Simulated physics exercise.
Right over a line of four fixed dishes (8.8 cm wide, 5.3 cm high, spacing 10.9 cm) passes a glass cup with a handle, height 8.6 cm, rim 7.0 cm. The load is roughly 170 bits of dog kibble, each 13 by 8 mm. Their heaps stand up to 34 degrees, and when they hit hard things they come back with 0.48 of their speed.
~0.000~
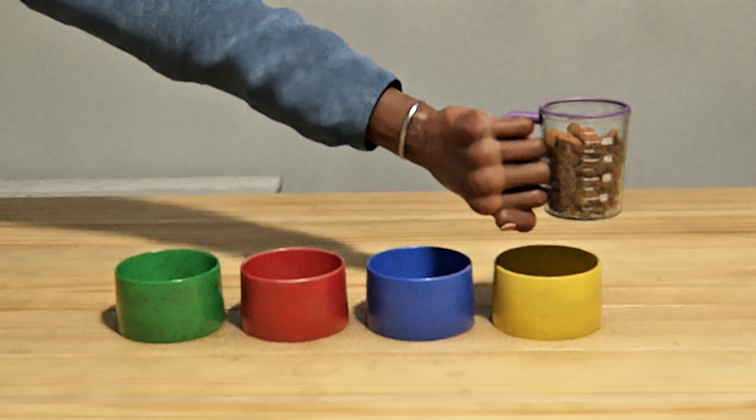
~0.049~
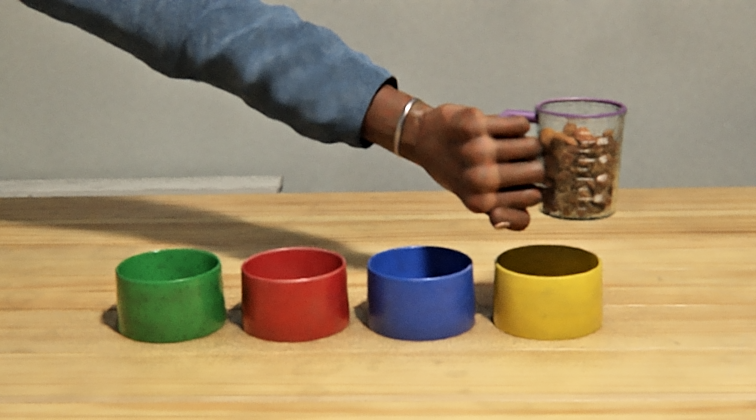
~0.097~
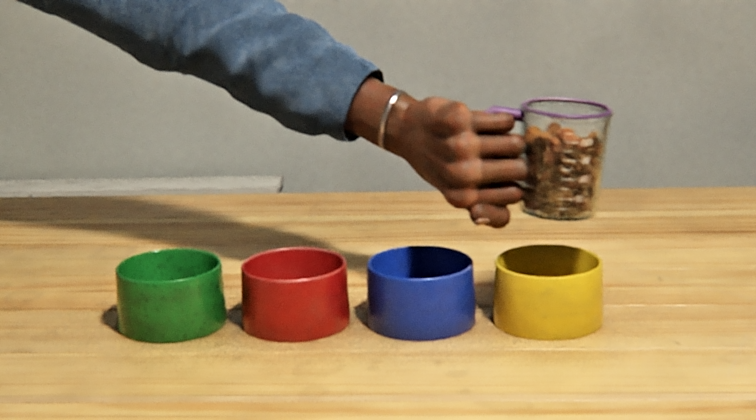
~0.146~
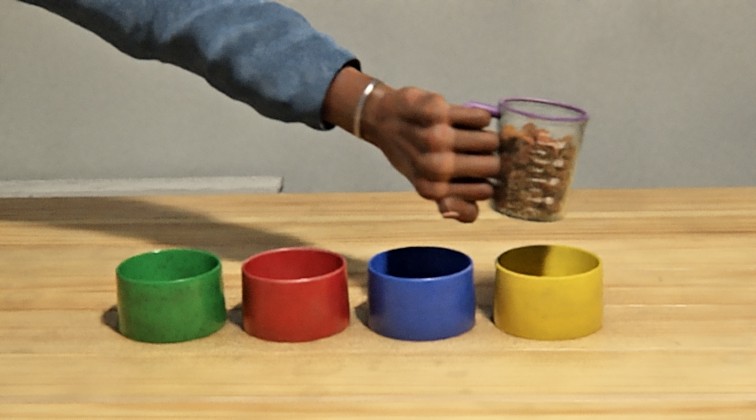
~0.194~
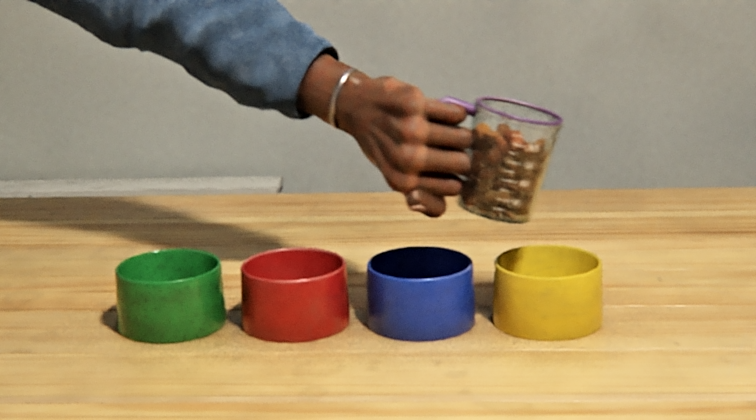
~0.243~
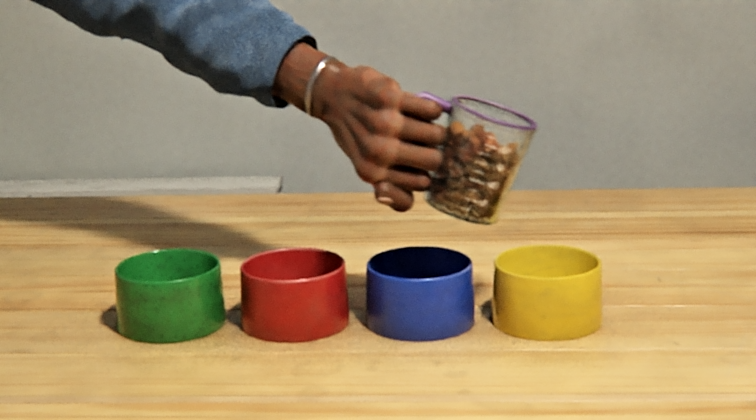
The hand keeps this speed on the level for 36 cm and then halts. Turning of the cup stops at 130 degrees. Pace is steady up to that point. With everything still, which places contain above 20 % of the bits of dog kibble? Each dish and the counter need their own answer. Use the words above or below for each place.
Red: Below; blue: Below; green: Above; yellow: Below; counter: Above.
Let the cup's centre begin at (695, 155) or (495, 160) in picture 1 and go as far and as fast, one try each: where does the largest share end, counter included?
The biggest share lands on red the first time and on green the second time.
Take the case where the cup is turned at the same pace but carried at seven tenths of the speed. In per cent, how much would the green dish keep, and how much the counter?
Green: 70; counter: 20.
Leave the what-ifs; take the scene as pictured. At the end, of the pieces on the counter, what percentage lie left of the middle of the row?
That works out to close to 100 per cent.
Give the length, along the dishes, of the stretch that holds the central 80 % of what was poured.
It spans about 8 centimetres along the dishes.
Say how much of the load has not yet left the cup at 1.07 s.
Near 95 per cent of the load.
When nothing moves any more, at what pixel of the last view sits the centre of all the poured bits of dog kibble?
Resting centre estimate: Around (201, 312).
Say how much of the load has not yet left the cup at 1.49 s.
Roughly 0 %.
After 0.74 s, tilt 72 degrees; cup holds 100 %.
After 1.07 s, tilt 107 degrees; cup holds 95 %.
After 1.49 s, tilt 130 degrees; cup holds 0 %, green 55 %.
In the end, at 2.2 s, red 0 %, blue 0 %, green 55 %, yellow 0 %, counter 45 %.
